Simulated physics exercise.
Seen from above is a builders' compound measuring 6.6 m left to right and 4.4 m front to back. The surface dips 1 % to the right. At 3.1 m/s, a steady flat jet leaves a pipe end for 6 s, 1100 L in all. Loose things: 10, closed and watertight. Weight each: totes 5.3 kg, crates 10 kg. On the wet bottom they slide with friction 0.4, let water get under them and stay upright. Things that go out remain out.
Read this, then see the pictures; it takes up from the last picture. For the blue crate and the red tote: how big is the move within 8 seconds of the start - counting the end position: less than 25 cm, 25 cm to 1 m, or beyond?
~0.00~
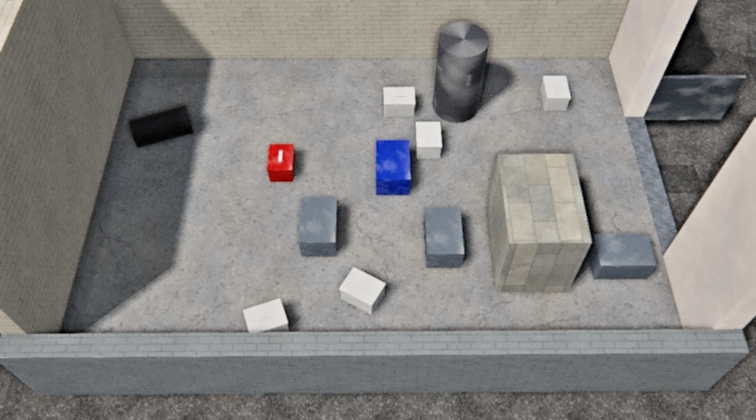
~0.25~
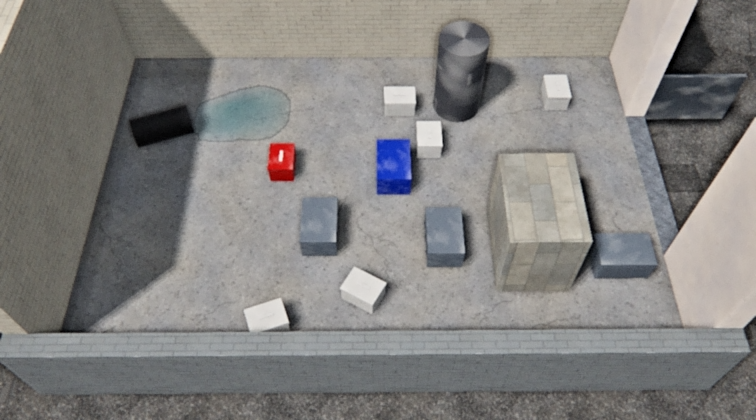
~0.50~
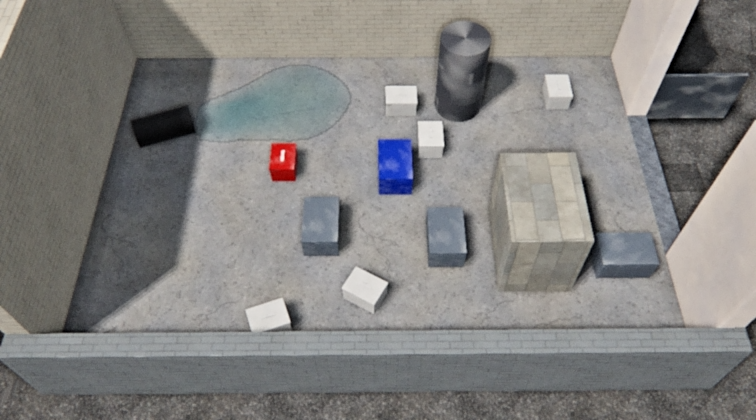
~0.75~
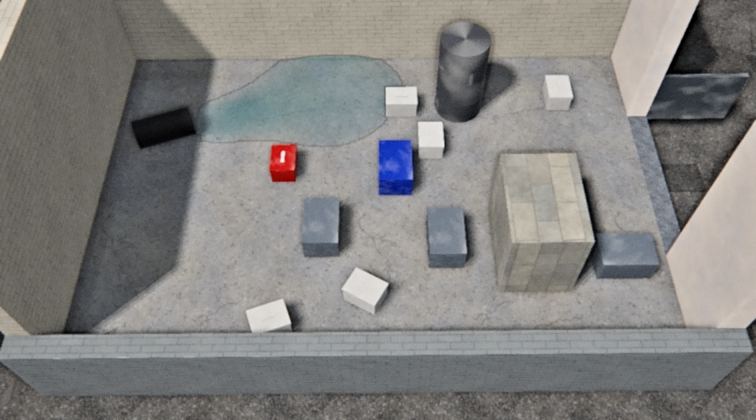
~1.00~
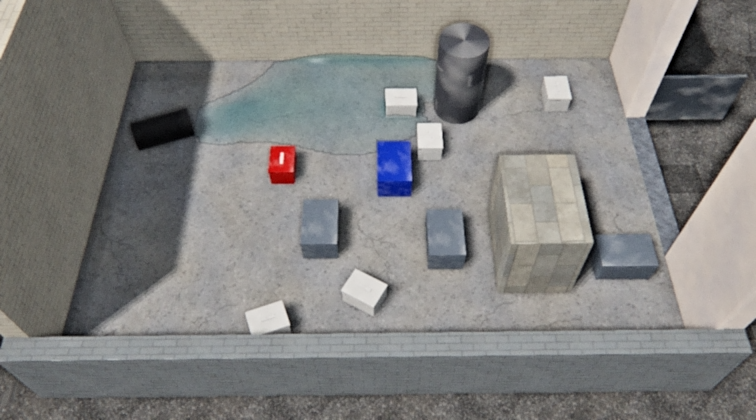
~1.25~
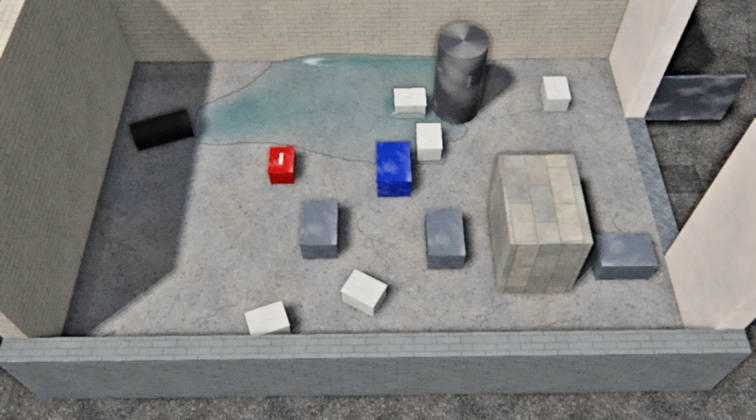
The blue crate stays put, the red tote barely shifts.
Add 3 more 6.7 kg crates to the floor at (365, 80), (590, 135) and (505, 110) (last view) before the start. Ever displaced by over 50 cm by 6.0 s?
Sequence of outcomes: Crosses it, crosses it, crosses it.
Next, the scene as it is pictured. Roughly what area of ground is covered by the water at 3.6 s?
Roughly 12.0 m2.
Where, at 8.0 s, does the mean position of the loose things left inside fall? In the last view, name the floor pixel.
Somewhere near (385, 235).
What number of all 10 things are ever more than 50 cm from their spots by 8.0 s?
Count: 4.
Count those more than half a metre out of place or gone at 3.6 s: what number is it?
By that point, 3.
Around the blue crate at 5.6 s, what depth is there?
I'd say around 2 cm.
After 1.8 s the blue crate is near (393, 161), 0.0 m from its start, aground; the red tote is near (281, 159), 0.0 m from its start, aground; 0 of 10 are out; 1 afloat.
After 3.6 s the blue crate is near (393, 161), 0.0 m from its start, aground; the red tote is near (281, 159), 0.0 m from its start, aground; 0 of 10 are out; 1 afloat.
After 5.6 s the blue crate is near (393, 161), 0.0 m from its start, aground; the red tote is near (281, 159), 0.0 m from its start, aground; 1 of 10 are out; 0 afloat.
After 8.0 s the blue crate is near (393, 161), 0.0 m from its start, aground; the red tote is near (281, 159), 0.0 m from its start, aground; 1 of 10 are out; 0 afloat.
